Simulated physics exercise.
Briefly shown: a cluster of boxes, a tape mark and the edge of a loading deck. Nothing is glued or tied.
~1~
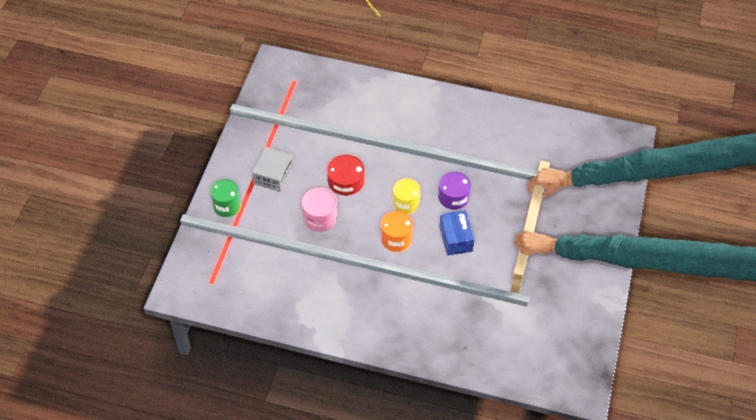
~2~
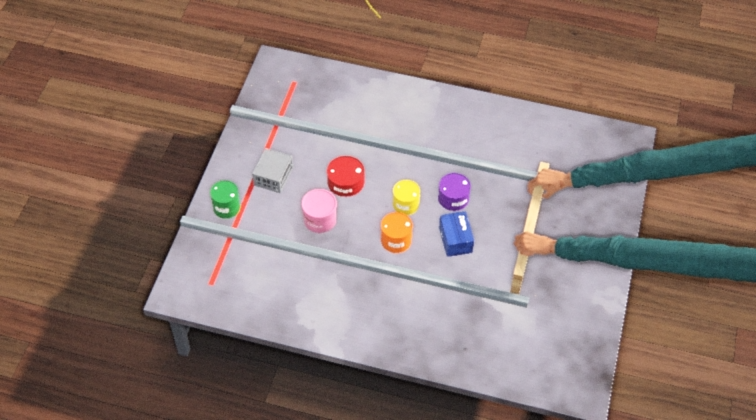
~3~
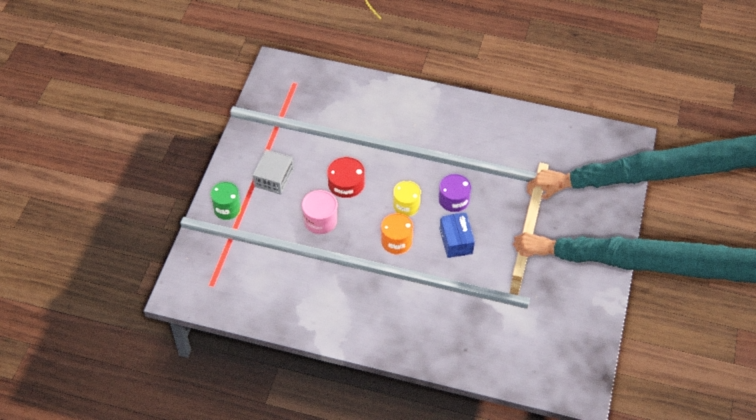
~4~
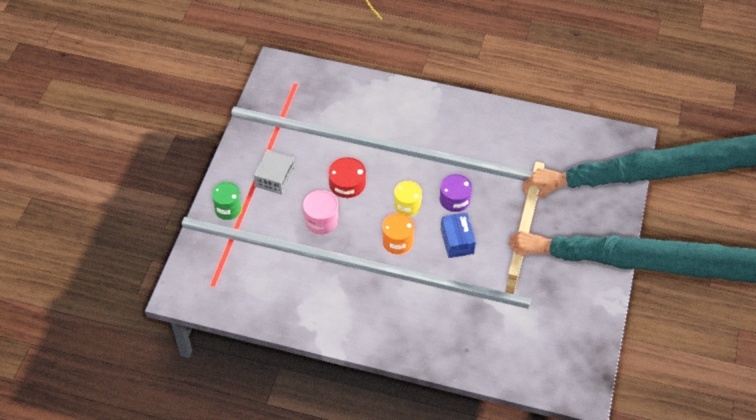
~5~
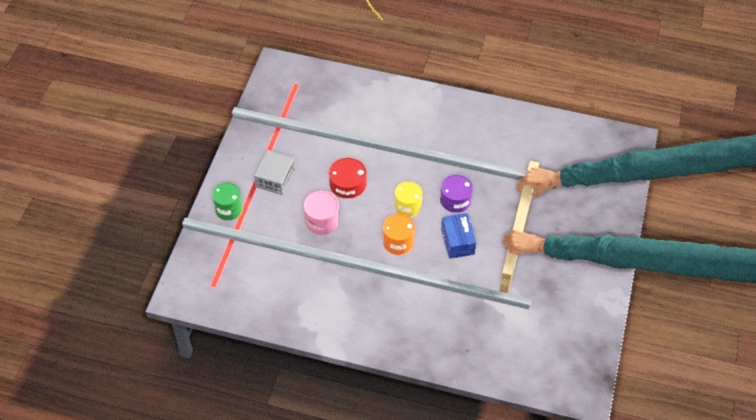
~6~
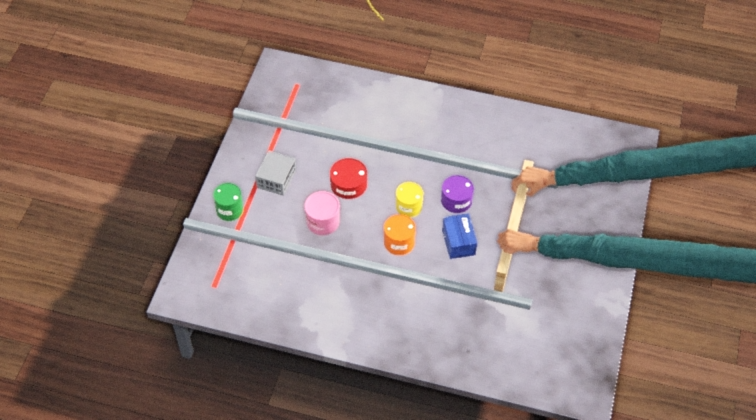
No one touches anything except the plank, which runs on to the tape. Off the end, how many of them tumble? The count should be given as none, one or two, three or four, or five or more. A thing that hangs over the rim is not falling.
Only a pair or a lone one falls.
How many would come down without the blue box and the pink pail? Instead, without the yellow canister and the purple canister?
The counts would be 1 and 1.
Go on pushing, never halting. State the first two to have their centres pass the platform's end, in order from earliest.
It would be the green canister and after it the grey crate.
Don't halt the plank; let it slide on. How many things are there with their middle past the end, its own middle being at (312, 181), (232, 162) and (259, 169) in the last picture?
Past the end: 0, 5 and 2.
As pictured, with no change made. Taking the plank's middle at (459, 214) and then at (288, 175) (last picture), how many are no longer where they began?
Answer - first 2, then 8.
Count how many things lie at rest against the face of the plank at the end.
Contact count: 3.
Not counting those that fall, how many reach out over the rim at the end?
Things overhanging at the end: 2.
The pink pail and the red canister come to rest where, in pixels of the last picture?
Final centres, in order: Near (205, 188), near (230, 128).
A little later, none off yet; green canister at rest near (229, 202); grey crate at rest near (276, 173); pink pail at rest near (323, 214).
Next, none off yet; green canister at rest near (229, 202); grey crate moving near (274, 173); pink pail shifted about its own width near (293, 208).
Later still, none off yet; green canister shifted a little near (222, 202); grey crate shifted about its own width near (243, 170); pink pail shifted well along near (254, 198).
When it is over, the number that fall off is one or two; down, grey crate and green canister.
